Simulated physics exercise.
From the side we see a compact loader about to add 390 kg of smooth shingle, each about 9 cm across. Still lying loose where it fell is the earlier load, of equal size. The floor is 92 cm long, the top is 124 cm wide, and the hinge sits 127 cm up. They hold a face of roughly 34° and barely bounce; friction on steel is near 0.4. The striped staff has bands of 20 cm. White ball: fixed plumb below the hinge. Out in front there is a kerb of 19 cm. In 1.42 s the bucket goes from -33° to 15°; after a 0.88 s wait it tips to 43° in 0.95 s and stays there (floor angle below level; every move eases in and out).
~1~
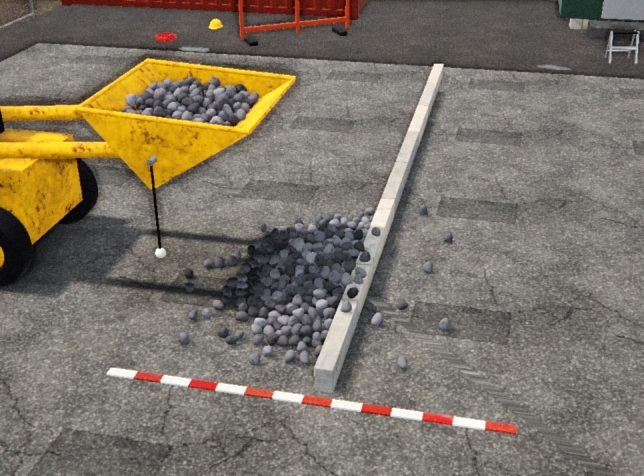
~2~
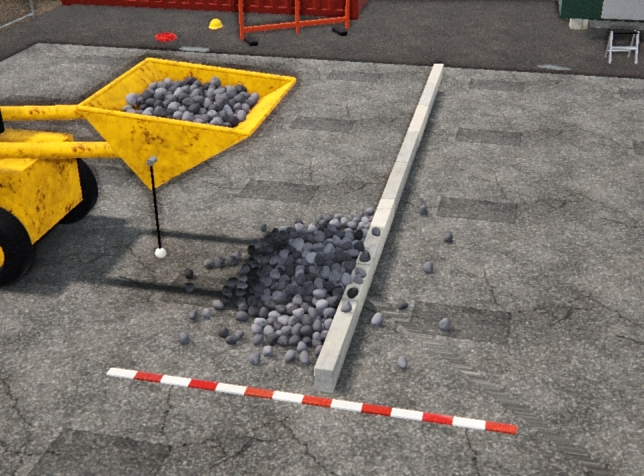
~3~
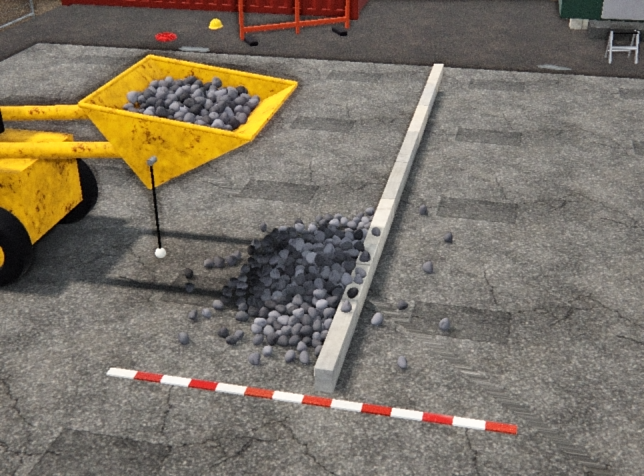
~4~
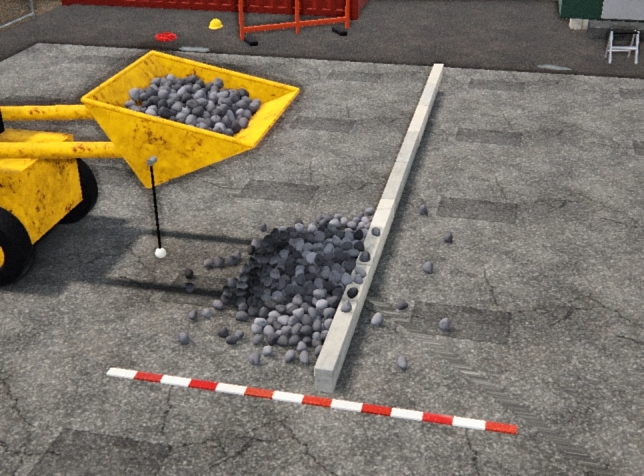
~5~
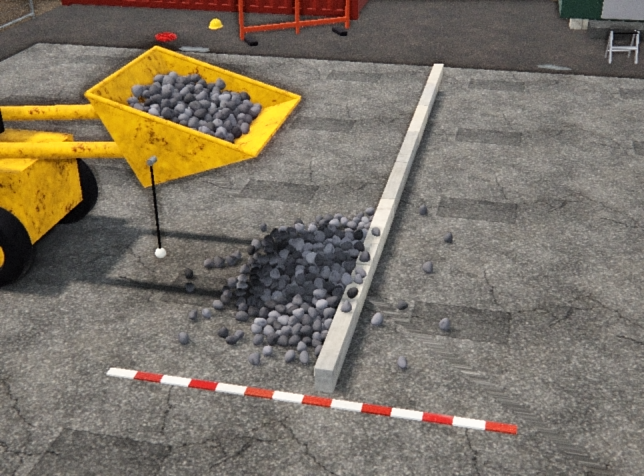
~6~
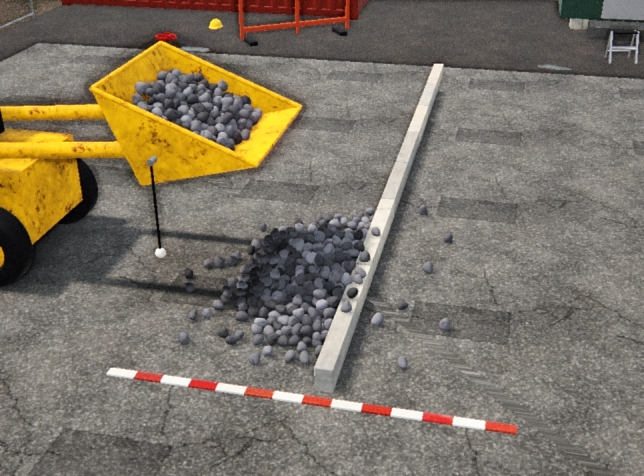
On cracked grey paving, a yellow loader gradually tilts its stone-filled bucket forward and downward.
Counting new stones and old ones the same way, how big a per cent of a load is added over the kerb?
6 per cent, roughly.
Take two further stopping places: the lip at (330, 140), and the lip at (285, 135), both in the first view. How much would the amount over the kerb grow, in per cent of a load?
First place: Roughly 80 %; second place: Roughly 30 %.
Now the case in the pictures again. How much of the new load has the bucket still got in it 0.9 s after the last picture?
It still holds about 90 per cent.
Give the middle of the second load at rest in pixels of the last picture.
In the last view, about pixel (303, 263).
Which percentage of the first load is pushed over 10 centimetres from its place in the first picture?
Roughly 20 % of them.
Then, 0.5 s after the last picture the floor is at 7°; in per cent of one load, 100 in the bucket, 98 on this side of the kerb, 2 over the kerb; the foremost stones are at (412, 283).
Then, 0.9 s after the last picture the floor is at 15°; in per cent of one load, 92 in the bucket, 107 on this side of the kerb, 2 over the kerb; the foremost stones are at (412, 283).
Then, 3.1 s after the last picture the floor is at 43°; in per cent of one load, 0 in the bucket, 193 on this side of the kerb, 7 over the kerb; the foremost stones are at (438, 294).
Then, 5.8 s after the last picture the floor is at 43°; in per cent of one load, 0 in the bucket, 193 on this side of the kerb, 7 over the kerb; the foremost stones are at (438, 294). Net gain over the kerb, 6.
